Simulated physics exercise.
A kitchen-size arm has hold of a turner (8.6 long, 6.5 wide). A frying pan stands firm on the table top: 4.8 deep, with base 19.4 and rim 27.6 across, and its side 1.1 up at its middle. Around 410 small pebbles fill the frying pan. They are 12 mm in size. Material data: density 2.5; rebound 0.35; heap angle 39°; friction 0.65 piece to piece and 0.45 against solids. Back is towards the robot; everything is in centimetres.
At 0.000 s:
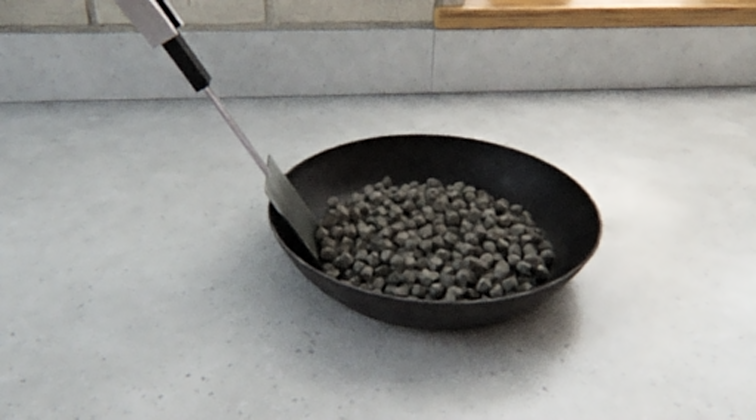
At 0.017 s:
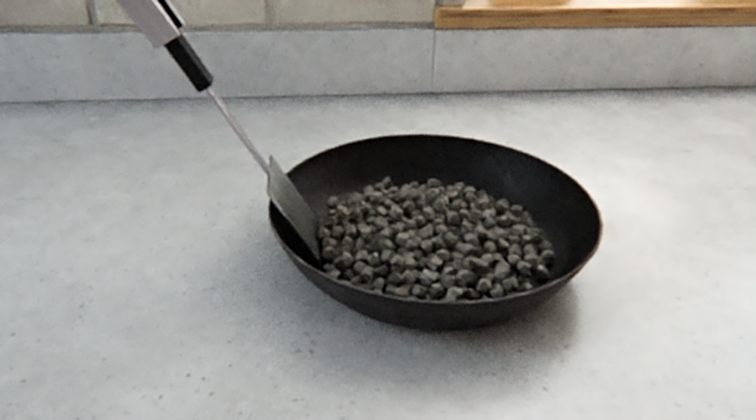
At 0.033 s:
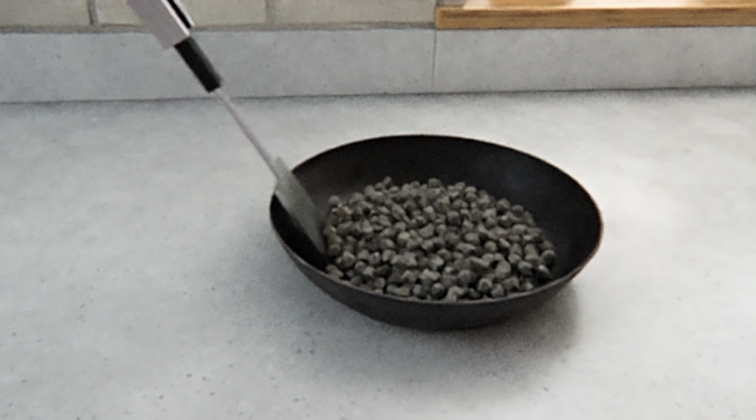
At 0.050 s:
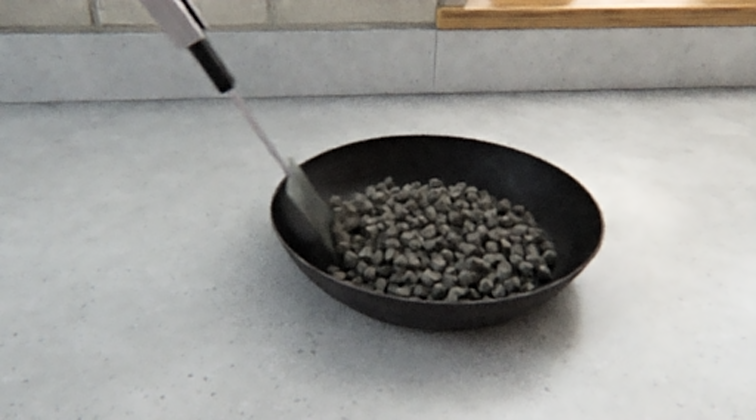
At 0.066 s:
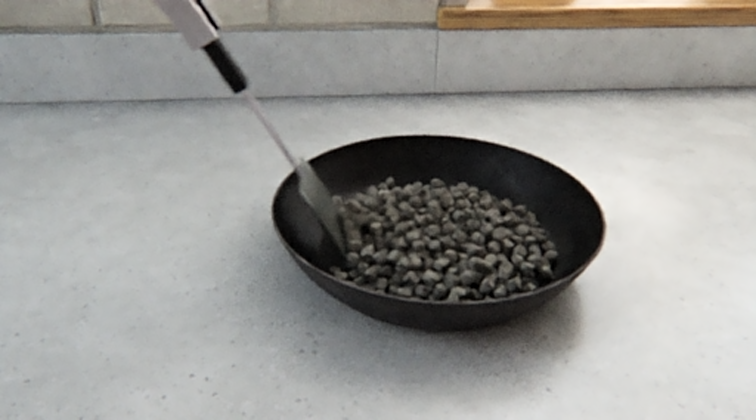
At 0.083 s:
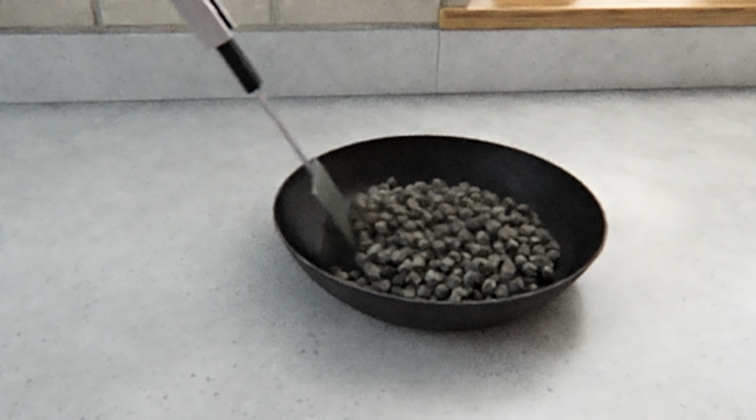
A turner held by a robotic arm slides a short way right inside a black frying pan, nudging dark pebbles slightly.
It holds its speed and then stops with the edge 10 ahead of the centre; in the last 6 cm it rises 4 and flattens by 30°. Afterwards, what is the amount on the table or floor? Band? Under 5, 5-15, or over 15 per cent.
5-15 per cent.
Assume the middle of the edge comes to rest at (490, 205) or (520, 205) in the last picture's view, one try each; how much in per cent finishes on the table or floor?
Estimates, in order: 0 % and 0 %.
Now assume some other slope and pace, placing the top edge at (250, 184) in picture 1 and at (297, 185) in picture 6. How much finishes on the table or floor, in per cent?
About 10 per cent.
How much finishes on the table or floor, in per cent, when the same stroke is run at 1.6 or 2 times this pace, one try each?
The two tries give roughly 15 and 15 in a hundred.
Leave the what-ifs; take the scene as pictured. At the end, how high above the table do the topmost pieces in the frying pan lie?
Top of the heap: Roughly 6.0 cm above the table top.
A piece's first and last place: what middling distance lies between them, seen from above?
The figure is about 4 cm.
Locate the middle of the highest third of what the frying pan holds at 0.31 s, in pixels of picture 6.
Near pixel (544, 215).
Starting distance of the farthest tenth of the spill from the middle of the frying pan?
Roughly 25 cm.
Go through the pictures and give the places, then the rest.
The first frame shows turner top edge at (267, 172), sloping 61°; upper third of the load around (428, 232), from x 320 to 545, top at y 185; 407 in the frying pan.
The second frame shows turner top edge at (269, 172), sloping 61°; upper third of the load around (429, 232), from x 325 to 550, top at y 185.
The third frame shows turner top edge at (277, 173), sloping 61°; upper third of the load around (429, 231), from x 330 to 550, top at y 185.
The fourth frame shows turner top edge at (289, 174), sloping 61°; upper third of the load around (425, 232), from x 330 to 550, top at y 185.
The fifth frame shows turner top edge at (302, 174), sloping 61°; upper third of the load around (428, 229), from x 330 to 550, top at y 185.
The sixth frame shows turner top edge at (314, 174), sloping 61°; upper third of the load around (434, 228), from x 335 to 555, top at y 185; 407 in the frying pan.
After 0.20 s, sloping 61°, highest piece 4 above the table; 407 in the frying pan.
After 0.31 s, sloping 52°, highest piece 6 above the table; 407 in the frying pan.
After 0.56 s, sloping 31°, highest piece 6 above the table; 375 in the frying pan, 30 on the table or floor, 2 on the blade or in flight.
After 1.61 s, sloping 31°, highest piece 5 above the table; 373 in the frying pan, 34 on the table or floor.
At rest, 373 in the frying pan, 34 on the table or floor. That is 8 % on the table or floor.
